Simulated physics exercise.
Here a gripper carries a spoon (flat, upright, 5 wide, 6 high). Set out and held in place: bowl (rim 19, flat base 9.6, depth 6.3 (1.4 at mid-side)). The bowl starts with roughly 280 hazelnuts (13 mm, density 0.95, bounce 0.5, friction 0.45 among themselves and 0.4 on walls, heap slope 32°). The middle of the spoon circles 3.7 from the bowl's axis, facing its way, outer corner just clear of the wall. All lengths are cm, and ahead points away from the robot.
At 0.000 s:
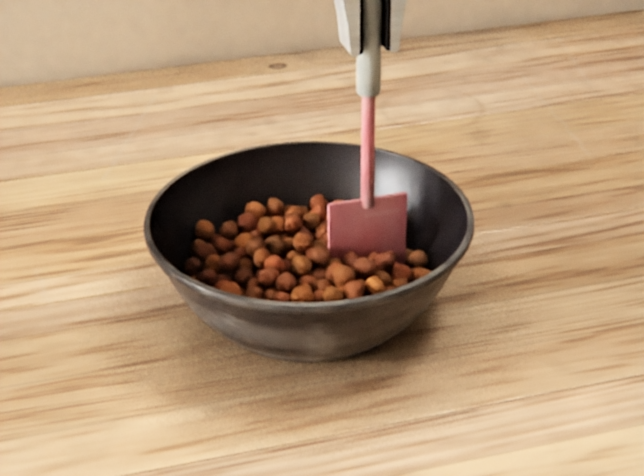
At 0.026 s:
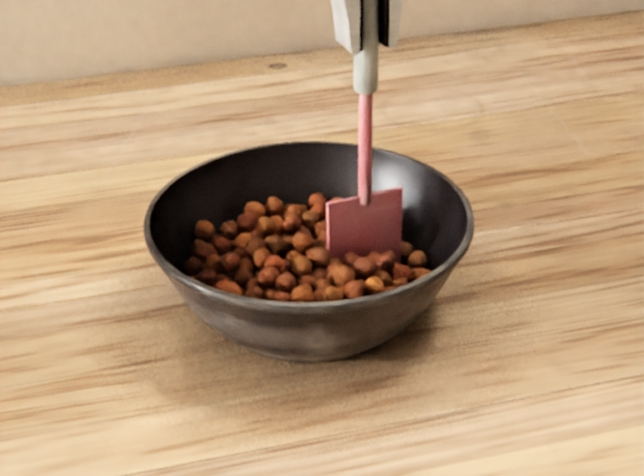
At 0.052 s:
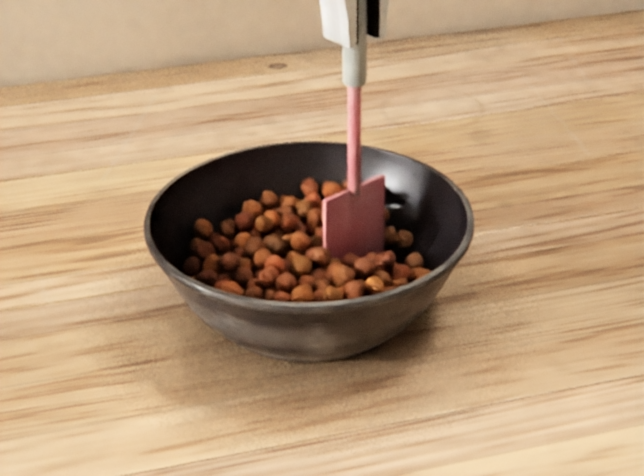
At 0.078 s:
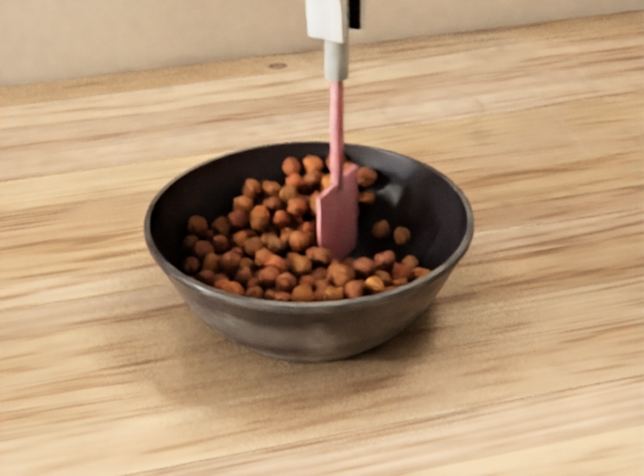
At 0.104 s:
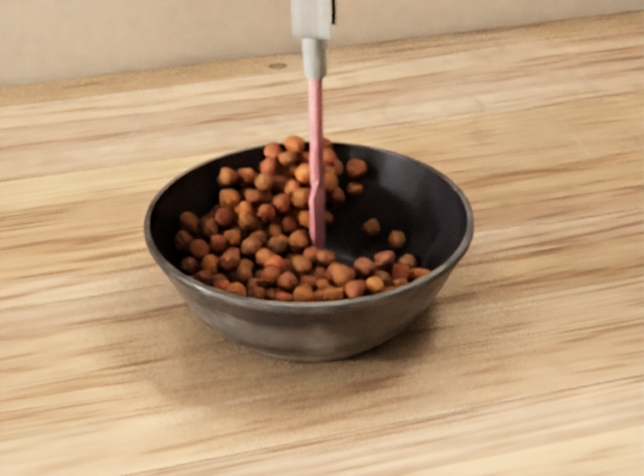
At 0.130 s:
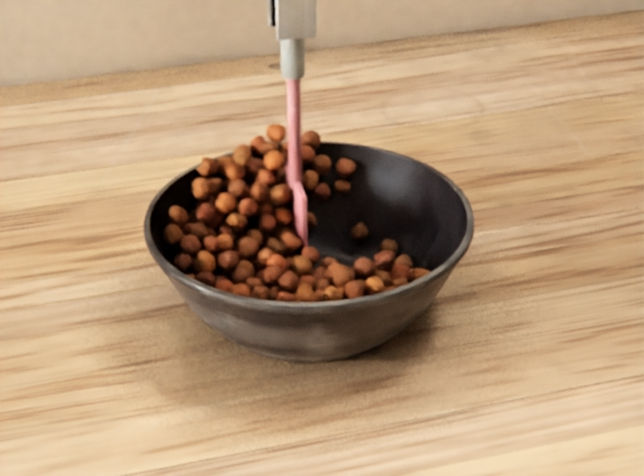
A pink spatula held by a gripper swept leftward through a dark bowl of small round brown nuts, turning edge-on as it pushed them into a heap at the left and back, baring the bowl's right side.
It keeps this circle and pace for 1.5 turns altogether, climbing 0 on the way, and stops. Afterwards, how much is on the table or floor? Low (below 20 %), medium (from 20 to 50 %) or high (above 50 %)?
A medium share, from 20 to 50 %, ends on the table or floor.
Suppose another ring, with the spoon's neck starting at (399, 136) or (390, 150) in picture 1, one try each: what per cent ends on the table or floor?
About 35 and 40 per cent.
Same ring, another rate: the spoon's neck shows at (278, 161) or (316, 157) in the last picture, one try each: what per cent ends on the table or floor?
About 45 and 20 per cent.
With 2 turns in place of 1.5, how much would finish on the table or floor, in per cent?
Then about 40 per cent.
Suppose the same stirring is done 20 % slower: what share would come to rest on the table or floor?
Then about 20 per cent.
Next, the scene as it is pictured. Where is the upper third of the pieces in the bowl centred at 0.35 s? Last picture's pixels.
Near (367, 271).
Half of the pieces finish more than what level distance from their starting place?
Roughly 11 cm.
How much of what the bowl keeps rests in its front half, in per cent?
Roughly 60 per cent.
After 0.35 s, 262° round, highest piece 10 above the table; 236 in the bowl, 16 on the table or floor, 26 in flight or on the tool.
After 0.57 s, 77° round, highest piece 8 above the table; 201 in the bowl, 67 on the table or floor, 10 in flight or on the tool.
After 0.88 s, 180° round, highest piece 6 above the table; 185 in the bowl, 93 on the table or floor.
After 1.58 s, 180° round, highest piece 6 above the table; 185 in the bowl, 93 on the table or floor.
At rest, 185 in the bowl, 93 on the table or floor. That is 33 % on the table or floor.
